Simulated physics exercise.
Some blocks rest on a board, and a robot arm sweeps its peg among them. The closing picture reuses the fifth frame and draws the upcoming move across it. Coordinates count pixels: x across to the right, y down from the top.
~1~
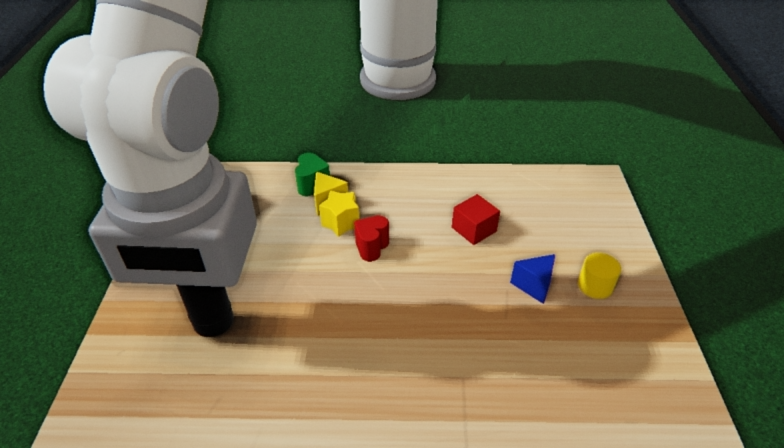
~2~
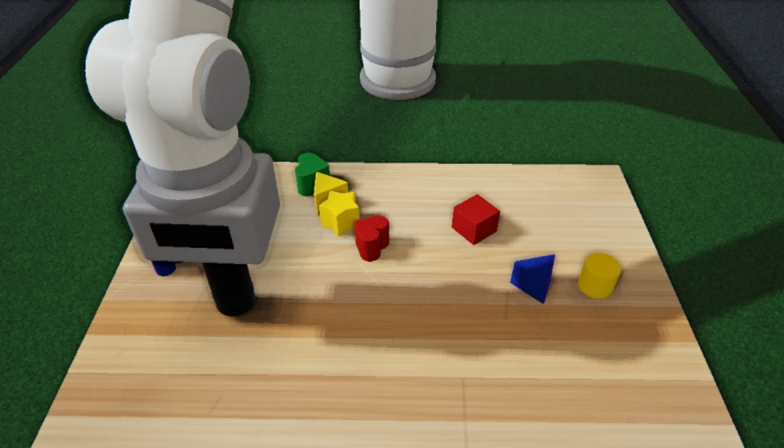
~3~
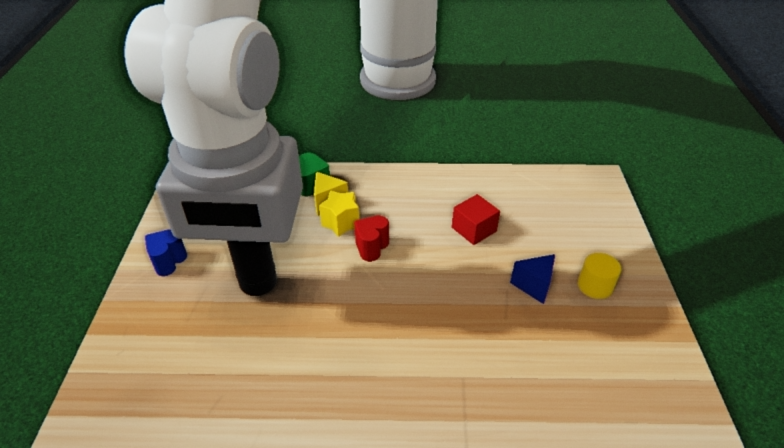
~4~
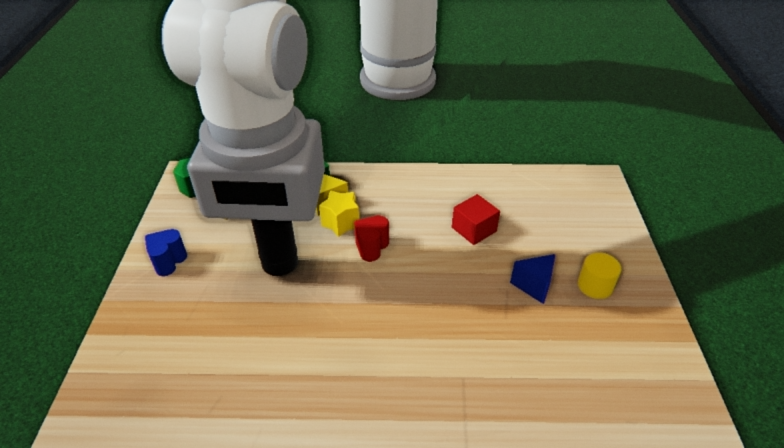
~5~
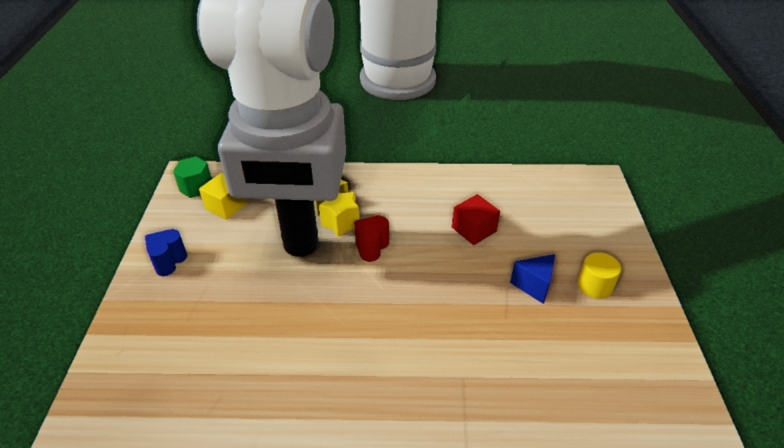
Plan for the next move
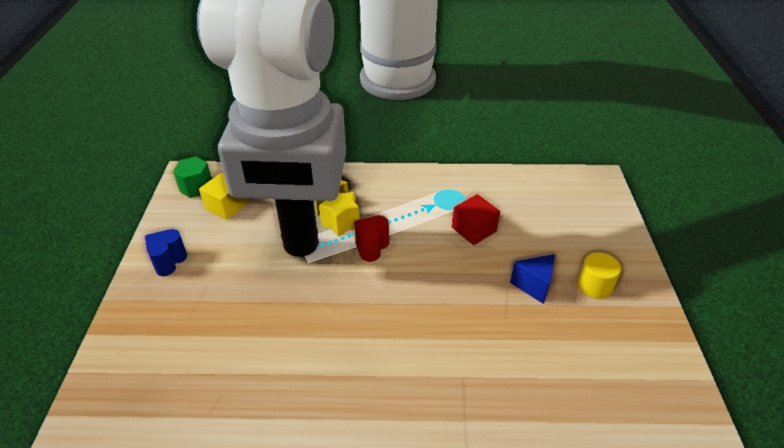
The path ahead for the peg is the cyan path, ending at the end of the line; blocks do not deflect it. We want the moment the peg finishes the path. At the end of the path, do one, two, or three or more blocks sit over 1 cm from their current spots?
Number moved: 2.
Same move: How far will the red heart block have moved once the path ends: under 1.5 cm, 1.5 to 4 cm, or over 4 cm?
1.5 to 4 cm.
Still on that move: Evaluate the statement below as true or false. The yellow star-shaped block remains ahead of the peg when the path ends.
That claim is false.
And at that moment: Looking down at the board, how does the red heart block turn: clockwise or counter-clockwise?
Answer: Clockwise.
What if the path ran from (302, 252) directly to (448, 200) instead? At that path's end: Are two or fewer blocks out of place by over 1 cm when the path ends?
Final answer: Yes.
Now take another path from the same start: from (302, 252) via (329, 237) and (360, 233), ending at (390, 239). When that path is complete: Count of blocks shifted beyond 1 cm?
My guess is two.
The line goes straight from (302, 252) to (450, 200).
On the path given first. One third of the way, peg at (355, 227); yellow star-shaped block at (352, 192), turned 45° anticlockwise; red heart block at (381, 226), turned 35° clockwise.
Two thirds of the way, peg at (405, 210); yellow star-shaped block at (359, 188), turned 75° anticlockwise; red heart block at (391, 225), turned 80° clockwise.
At the end, peg at (450, 193); yellow star-shaped block at (359, 188), turned 75° anticlockwise; red heart block at (391, 225), turned 80° clockwise; red square block unmoved.
